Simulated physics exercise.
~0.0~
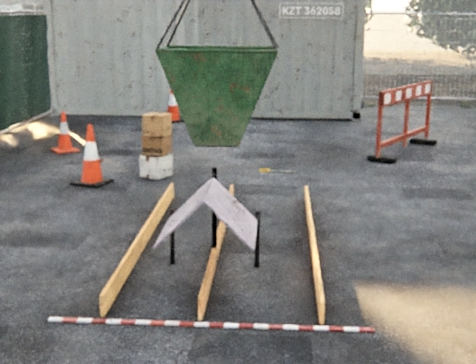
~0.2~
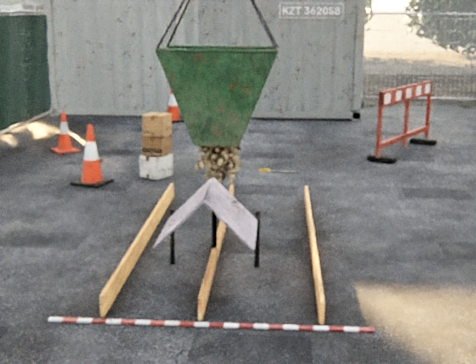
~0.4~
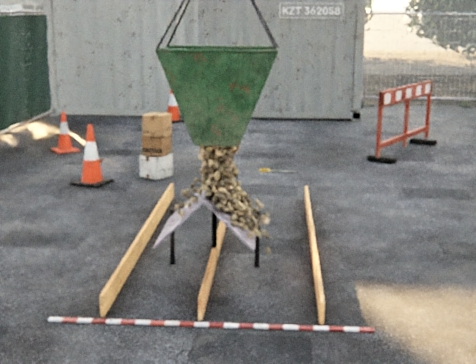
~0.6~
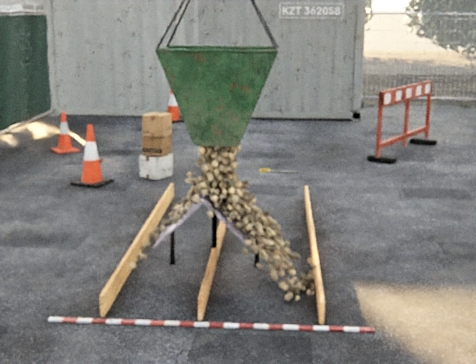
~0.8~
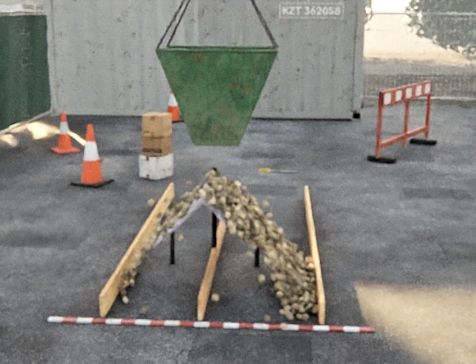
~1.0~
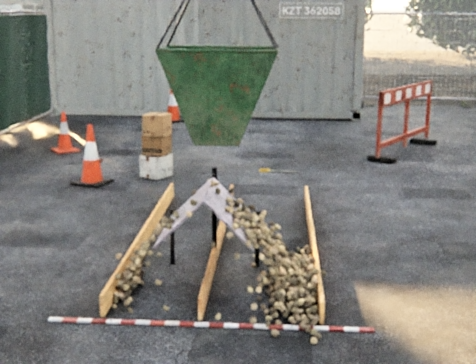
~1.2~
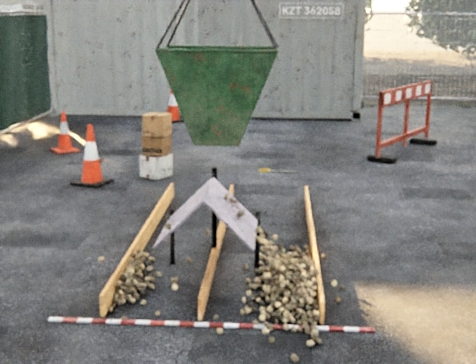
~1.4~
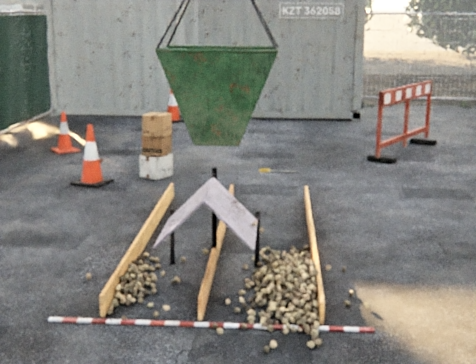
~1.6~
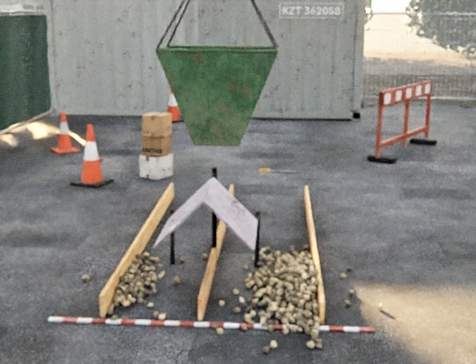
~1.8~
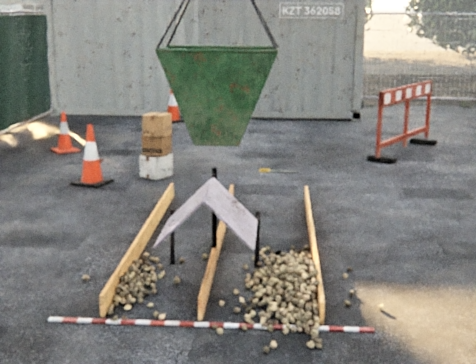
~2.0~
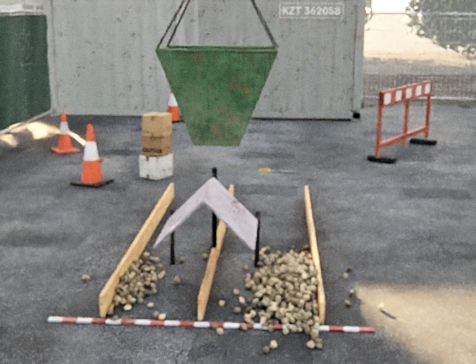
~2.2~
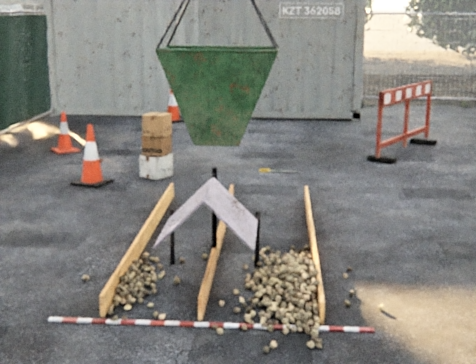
Grey-brown stones poured from the bottom of a hanging green skip onto a peaked steel plate, slid down both sides between wooden boards, and settled with a small pile on the left, a much larger one on the right, and a few strays beyond.
